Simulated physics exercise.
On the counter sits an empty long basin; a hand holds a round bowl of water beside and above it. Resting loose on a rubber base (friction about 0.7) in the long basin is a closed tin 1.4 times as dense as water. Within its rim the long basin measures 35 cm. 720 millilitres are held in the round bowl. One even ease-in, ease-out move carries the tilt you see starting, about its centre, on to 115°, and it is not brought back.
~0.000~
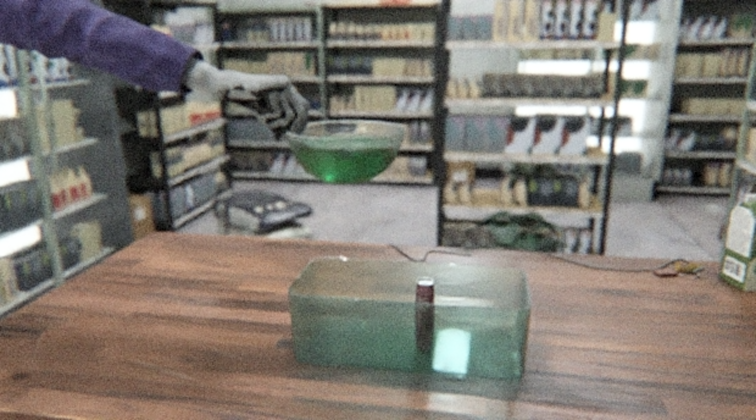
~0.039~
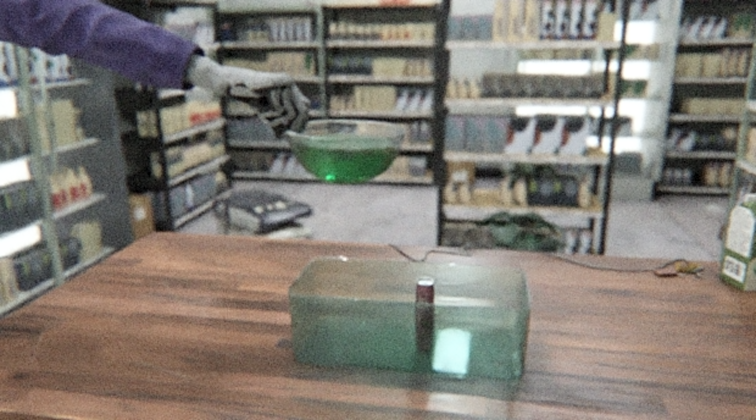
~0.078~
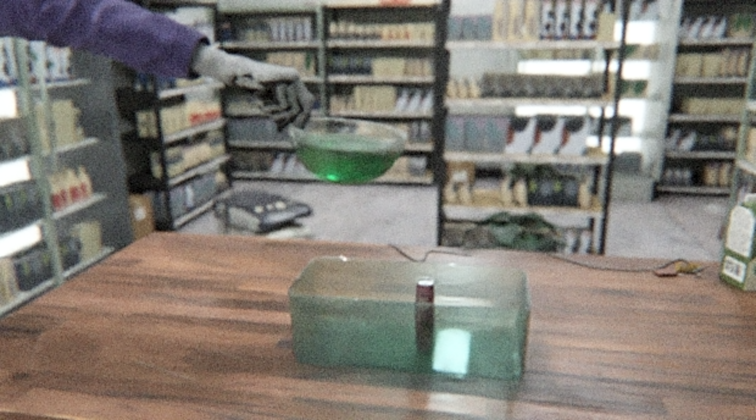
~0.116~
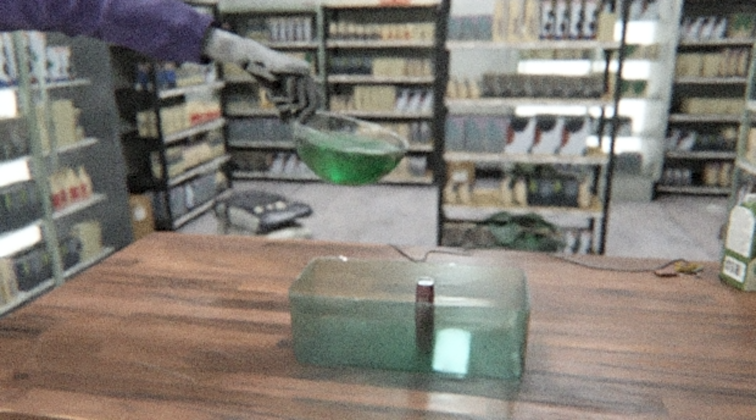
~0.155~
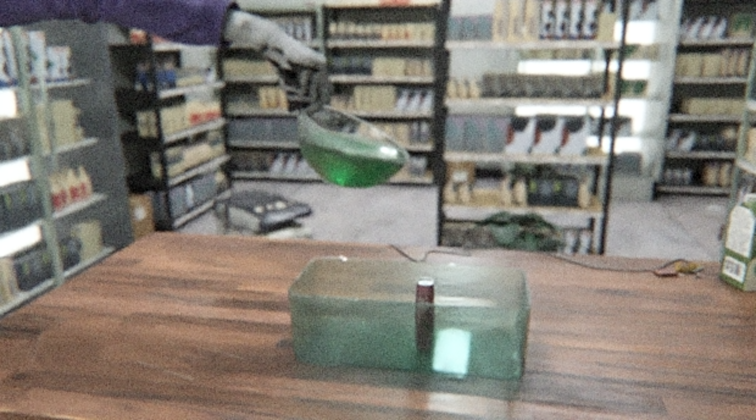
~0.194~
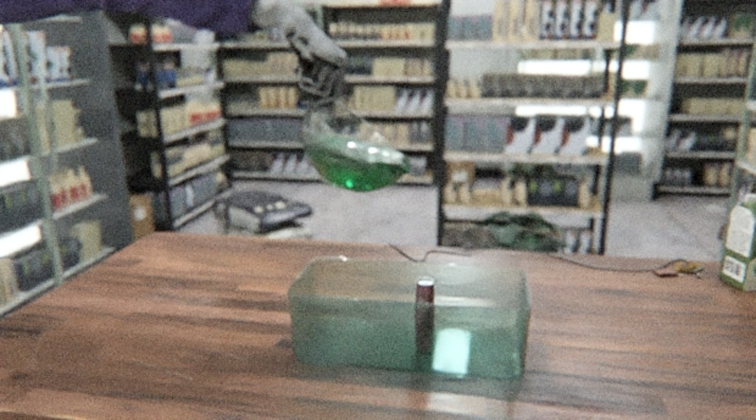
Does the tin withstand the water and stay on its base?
It stays erect.
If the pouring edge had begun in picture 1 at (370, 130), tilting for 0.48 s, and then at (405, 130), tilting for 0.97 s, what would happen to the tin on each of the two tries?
First it tips over; then it stays on its base.
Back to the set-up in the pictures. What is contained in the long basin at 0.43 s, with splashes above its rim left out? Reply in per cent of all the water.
44 %, roughly.
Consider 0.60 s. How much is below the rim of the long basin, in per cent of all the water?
Around 90 in a hundred.
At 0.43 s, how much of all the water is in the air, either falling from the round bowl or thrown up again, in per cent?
Estimate: About 54 % of all of it.
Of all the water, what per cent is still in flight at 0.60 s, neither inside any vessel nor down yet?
Close to 10 per cent.
By 0.43 s the tilt is 112° and 1 per cent is still to pour; the tin stands where it began.
By 0.60 s the tilt is 115° and 0 per cent is still to pour; the tin stands where it began.
By 0.78 s the tilt is 115° and 0 per cent is still to pour; the tin stands where it began.
By 0.98 s the tilt is 115° and 0 per cent is still to pour; the tin stands where it began.
At rest the tin stands where it began.
